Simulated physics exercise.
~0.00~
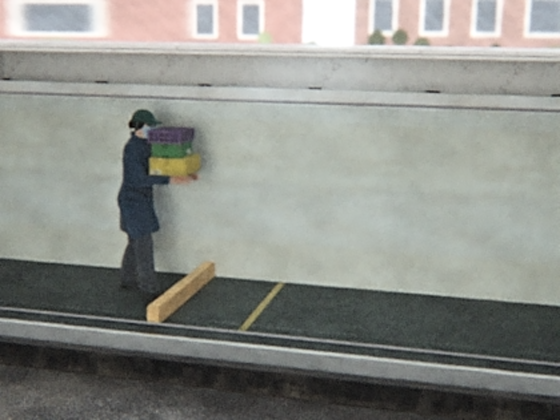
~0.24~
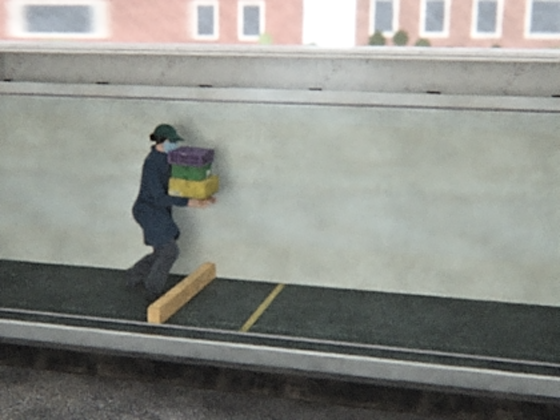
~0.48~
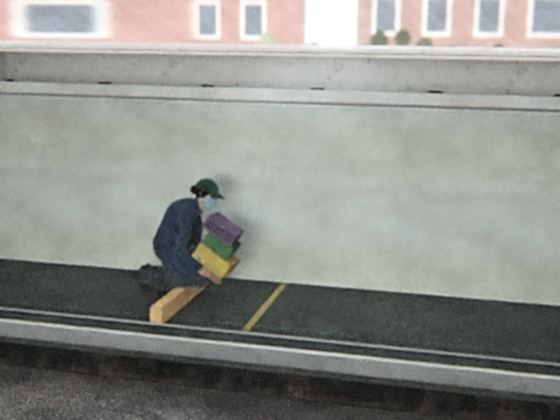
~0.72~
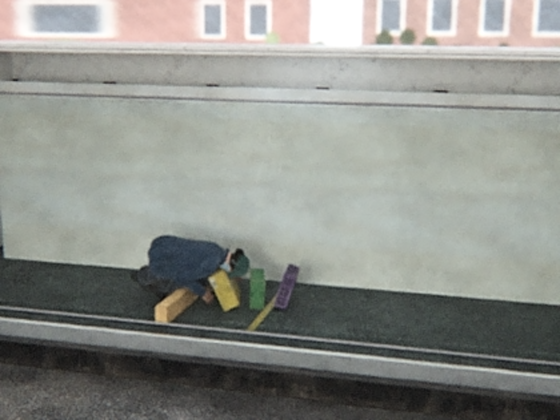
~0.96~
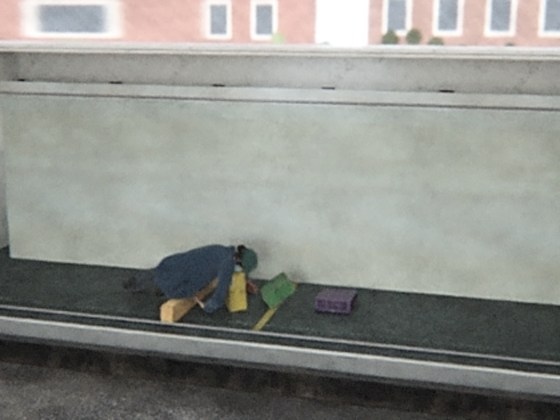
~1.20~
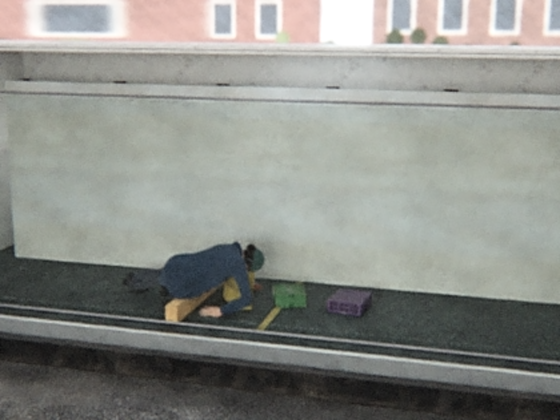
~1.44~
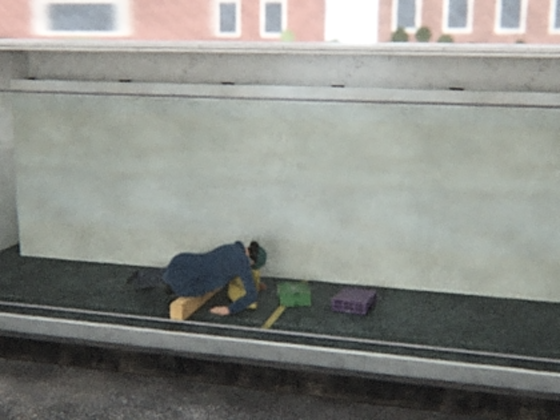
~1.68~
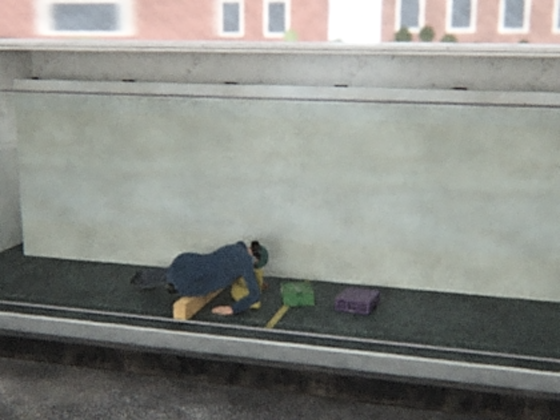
A person in a green cap carrying three stacked boxes leaned forward over a wooden beam and collapsed face down across it, spilling the load; the purple and green boxes ended beyond the yellow line, while the yellow one and the person's head stayed short.
